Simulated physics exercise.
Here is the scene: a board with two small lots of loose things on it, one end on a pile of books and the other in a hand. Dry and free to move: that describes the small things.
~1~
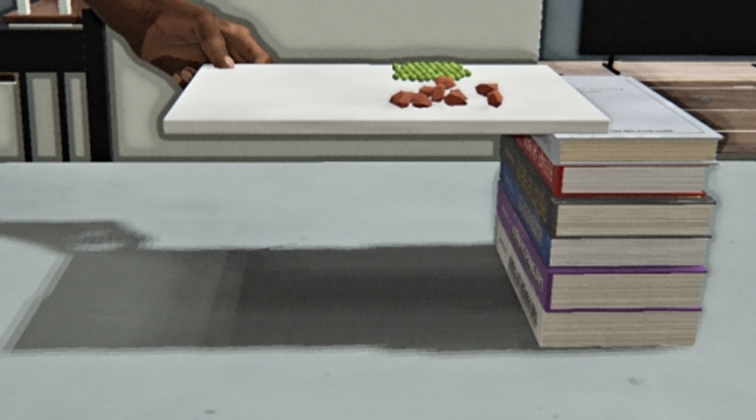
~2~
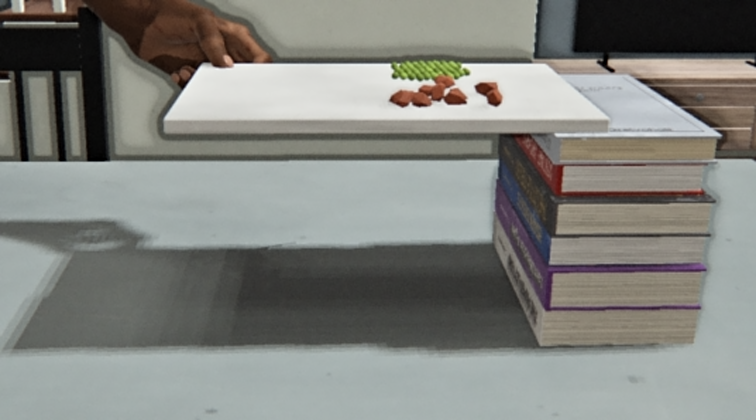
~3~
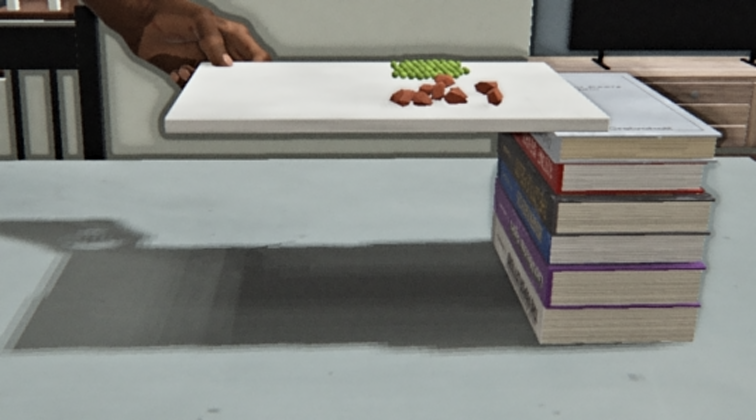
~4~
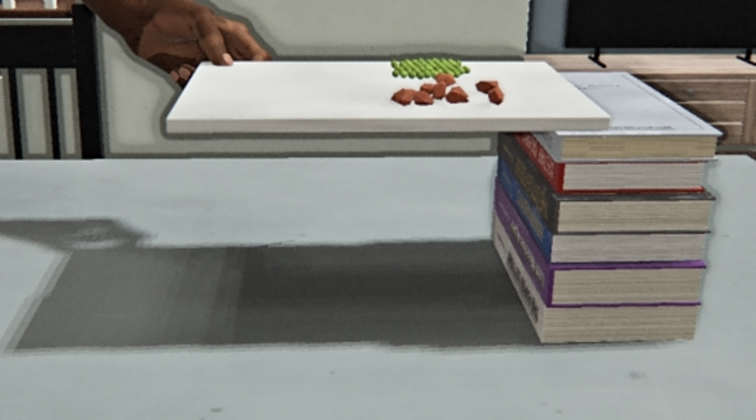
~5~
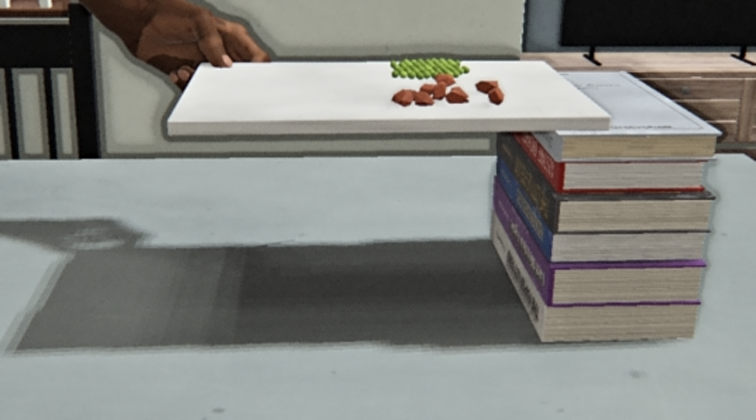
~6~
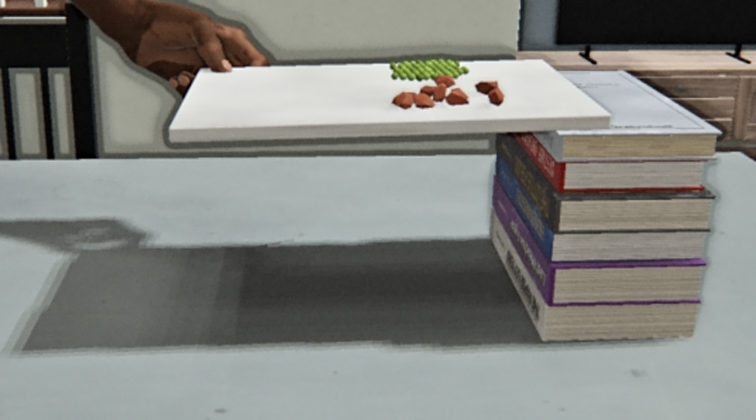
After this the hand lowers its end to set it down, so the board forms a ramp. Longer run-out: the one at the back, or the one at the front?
The one at the back.
Then, 0.46 s later than the last frame, board sloping at 16°; front handful every one still on the board; back handful every one still on the board.
Then, 0.96 s later than the last frame, board sloping at 33°; front handful every one still on the board; back handful mostly less than half a board's length out.
Then, 1.54 s later than the last frame, board resting at 37°; front handful mostly less than half a board's length out; back handful mostly up to a board's length out.
When it is over, board resting at 37°; front handful mostly less than half a board's length out; back handful mostly up to a board's length out, just a few gone off the table; the back handful has gone farther.
